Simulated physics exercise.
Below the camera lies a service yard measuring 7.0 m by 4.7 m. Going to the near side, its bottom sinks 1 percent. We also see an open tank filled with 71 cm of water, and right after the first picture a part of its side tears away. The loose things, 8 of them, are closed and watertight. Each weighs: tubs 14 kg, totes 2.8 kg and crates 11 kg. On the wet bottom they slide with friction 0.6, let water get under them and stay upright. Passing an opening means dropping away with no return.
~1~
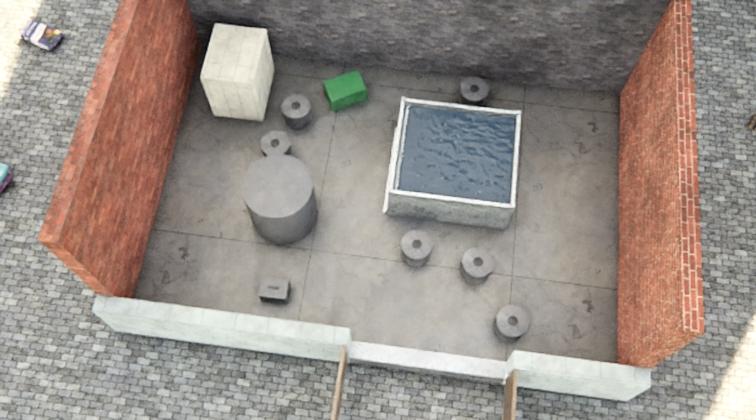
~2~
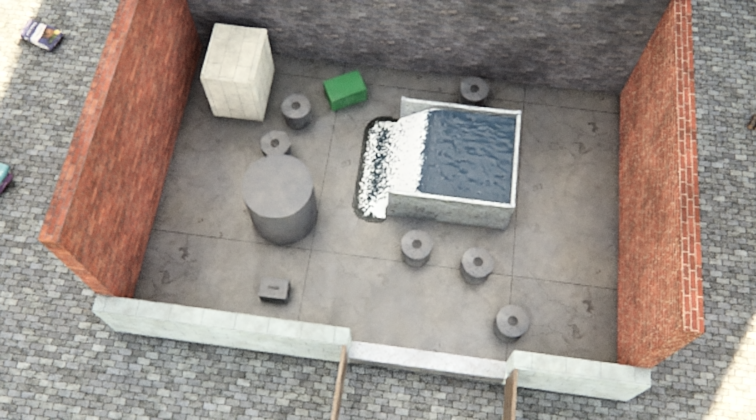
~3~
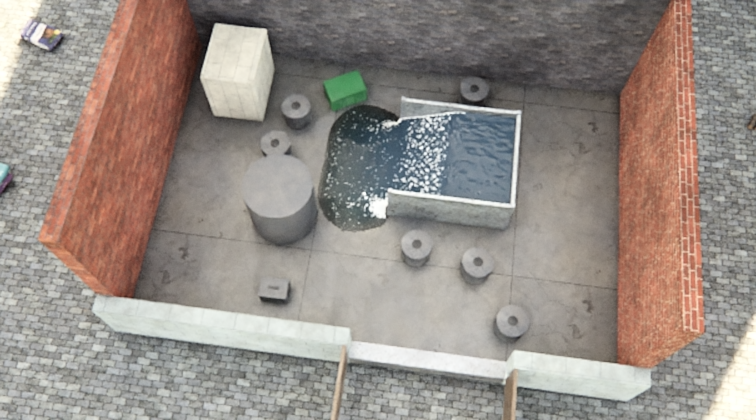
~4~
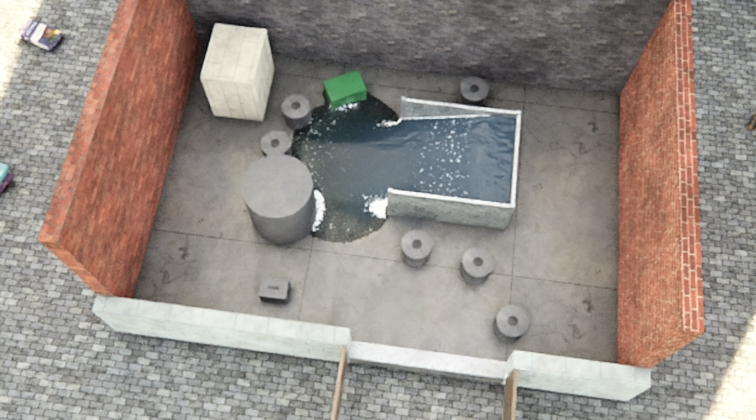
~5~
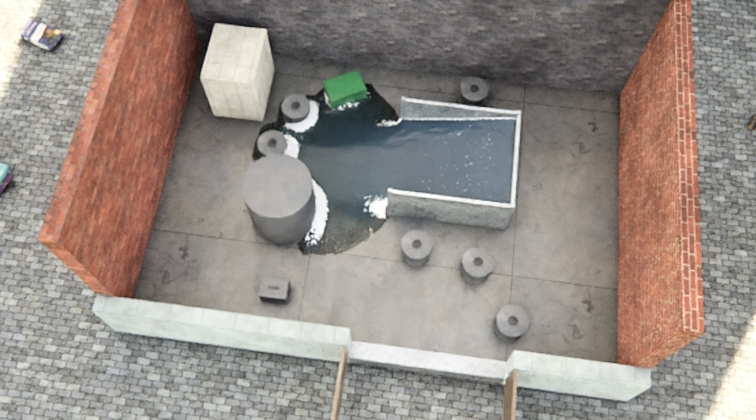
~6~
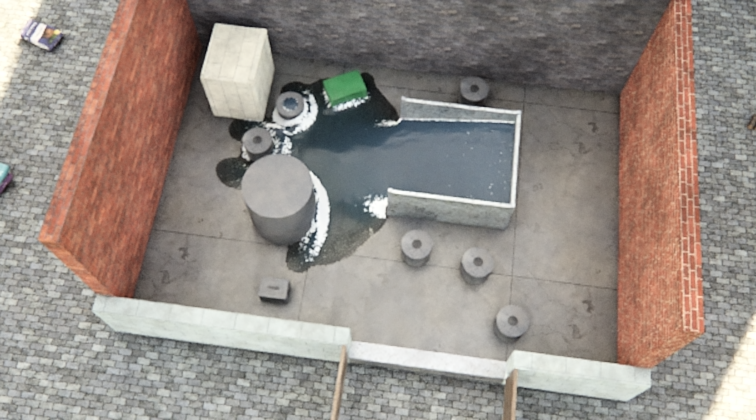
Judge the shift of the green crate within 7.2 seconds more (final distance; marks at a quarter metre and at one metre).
Badly dislodged.
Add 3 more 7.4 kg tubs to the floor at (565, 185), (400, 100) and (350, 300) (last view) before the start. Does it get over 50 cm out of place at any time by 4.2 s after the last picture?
Order as asked - not as far, farther, farther.
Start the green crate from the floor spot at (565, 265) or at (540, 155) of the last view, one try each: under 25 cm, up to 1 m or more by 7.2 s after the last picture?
In that order: It holds its place; it holds its place.
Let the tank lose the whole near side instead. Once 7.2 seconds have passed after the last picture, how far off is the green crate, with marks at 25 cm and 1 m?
Under that change, the green crate keeps its spot.
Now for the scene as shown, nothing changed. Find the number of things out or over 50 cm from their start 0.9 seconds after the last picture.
That would be 2.
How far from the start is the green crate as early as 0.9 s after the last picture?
Shift by then: About 50 cm.
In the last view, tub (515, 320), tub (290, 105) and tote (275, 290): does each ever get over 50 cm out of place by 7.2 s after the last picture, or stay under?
Within, beyond, beyond.
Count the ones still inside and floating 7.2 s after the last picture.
At that moment it comes to 2.
Then, 0.9 s after the last picture the green crate is near (337, 60), 0.5 m from its start, aground; 0 of 8 are out; 3 afloat.
Then, 2.8 s after the last picture the green crate is near (408, 102), 1.0 m from its start, aground; 0 of 8 are out; 1 afloat.
Then, 4.8 s after the last picture the green crate is near (449, 107), 1.7 m from its start, afloat; 0 of 8 are out; 4 afloat.
Then, 7.2 s after the last picture the green crate is near (471, 111), 2.0 m from its start, aground; 0 of 8 are out; 2 afloat.
